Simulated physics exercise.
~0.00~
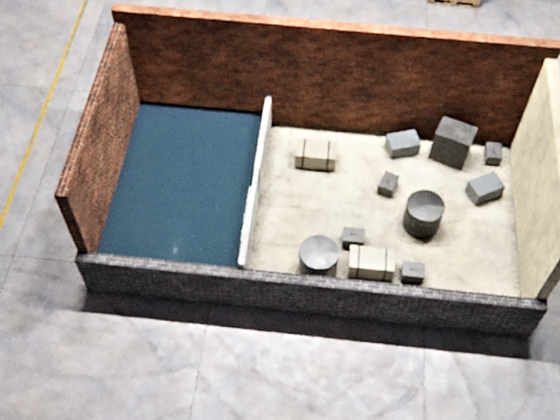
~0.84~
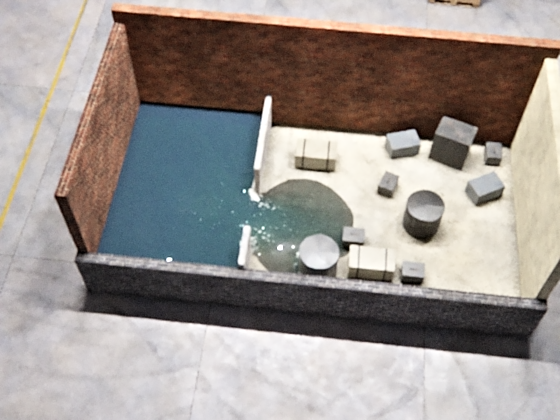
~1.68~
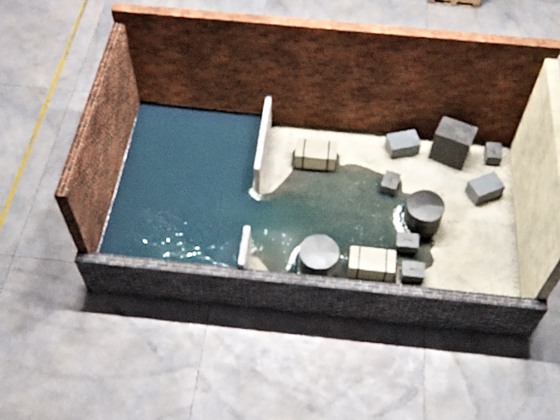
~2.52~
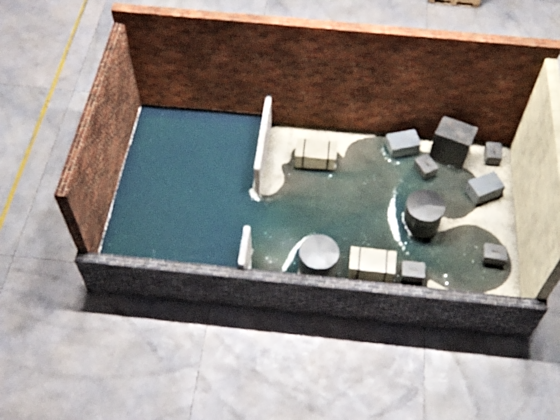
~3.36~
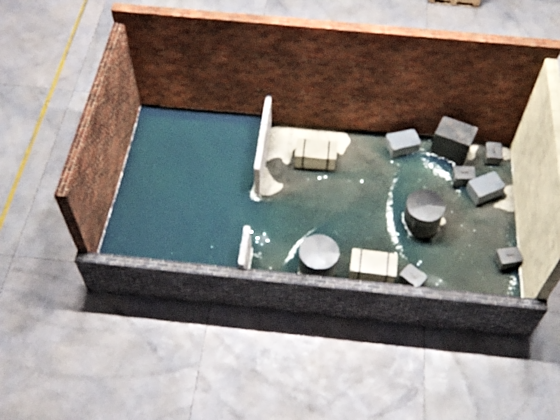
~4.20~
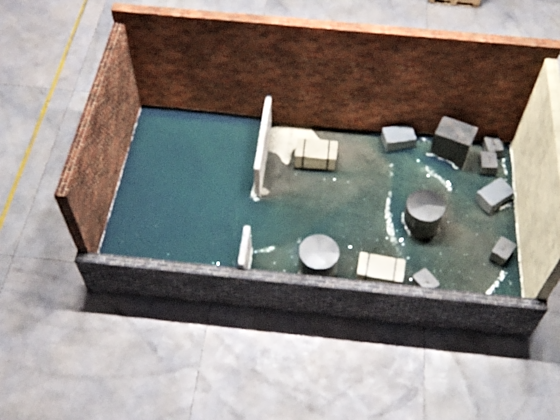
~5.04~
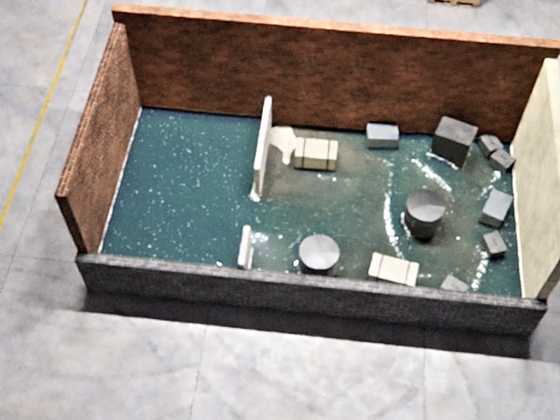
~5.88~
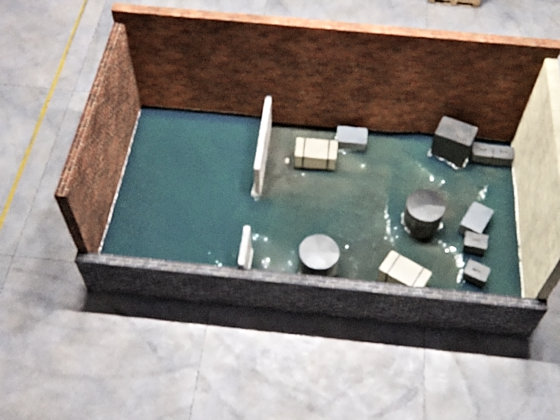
The clip shows water pouring from a flooded left room through a gap in the dividing wall, spreading around crates, boxes and round containers on the pale right-hand floor. Several smaller boxes drift about, and at the end water covers both rooms, with some boxes gathered near the right wall.
